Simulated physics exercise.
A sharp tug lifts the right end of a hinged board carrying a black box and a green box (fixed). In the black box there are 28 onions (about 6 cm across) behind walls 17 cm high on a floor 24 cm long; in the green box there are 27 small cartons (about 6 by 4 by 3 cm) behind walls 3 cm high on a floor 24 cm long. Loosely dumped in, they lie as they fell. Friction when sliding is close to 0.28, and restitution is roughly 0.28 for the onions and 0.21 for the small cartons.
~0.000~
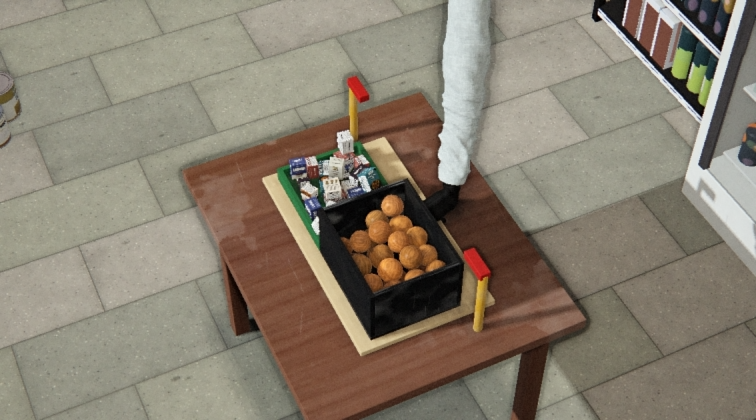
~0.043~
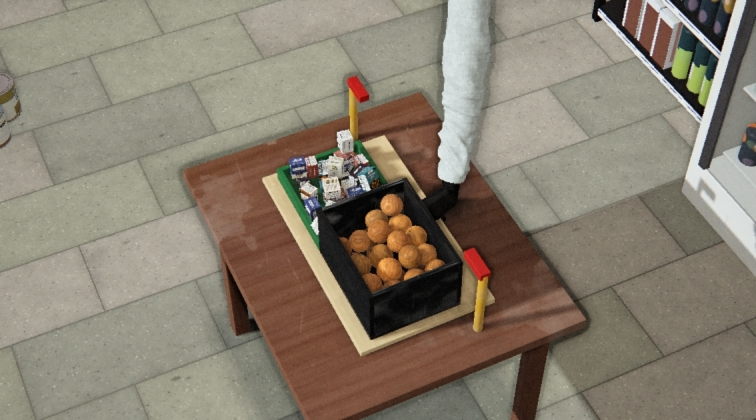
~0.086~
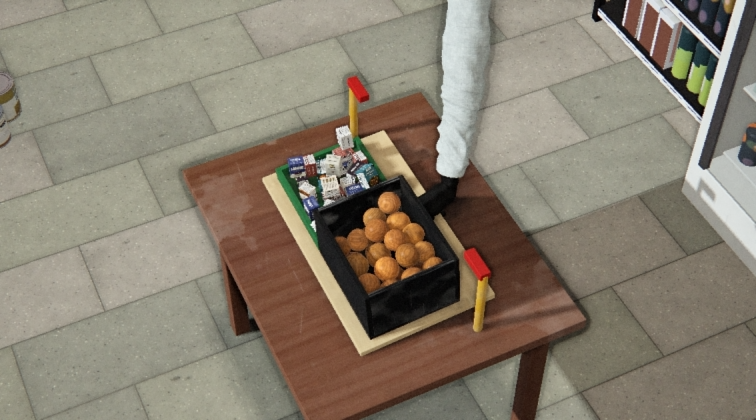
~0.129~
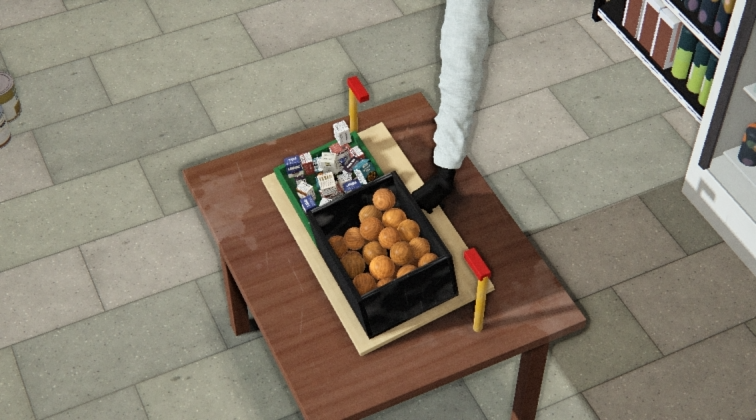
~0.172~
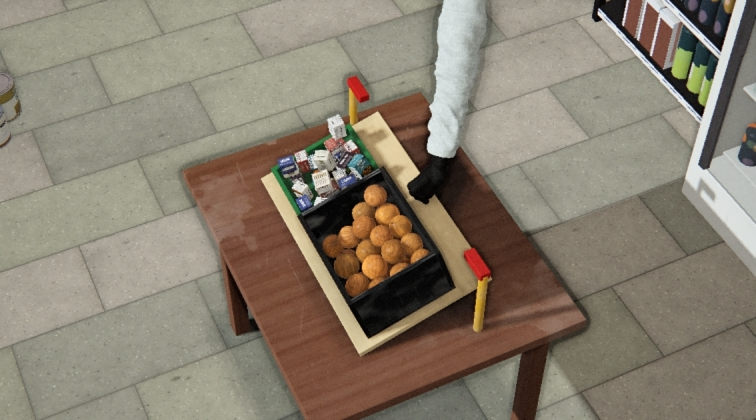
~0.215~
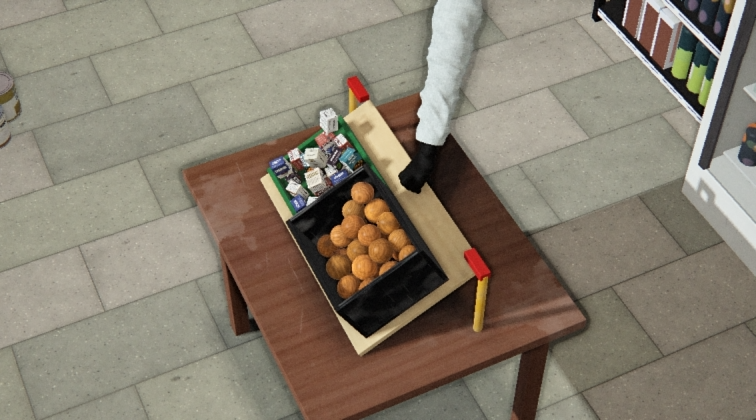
On a wooden table on a tiled floor, a board holds a black box of round orange-brown onions beside a green box of small cartons. A black-gloved hand in a white sleeve raises the board's right side, slowly then more steeply, and both boxes tilt leftward with it, their contents still inside.
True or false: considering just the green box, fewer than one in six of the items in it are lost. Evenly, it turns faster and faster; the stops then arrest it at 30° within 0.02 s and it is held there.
False.
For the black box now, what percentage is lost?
I'd put the black box at some 0 per cent.
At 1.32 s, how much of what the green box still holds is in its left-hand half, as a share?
100 per cent, about.
After 0.22 s, the lift is arrested.
After 0.32 s, tilt 30°; 0 of 28 out of the black box and 1 of 27 out of the green box.
After 0.46 s, tilt 30°; 0 of 28 out of the black box and 2 of 27 out of the green box.
After 0.72 s, tilt 30°; 0 of 28 out of the black box and 9 of 27 out of the green box.
Outcome (at 1.32 s), 0 of 28 out of the black box and 11 of 27 out of the green box. Asked share, 11 of 27, 41 per cent.
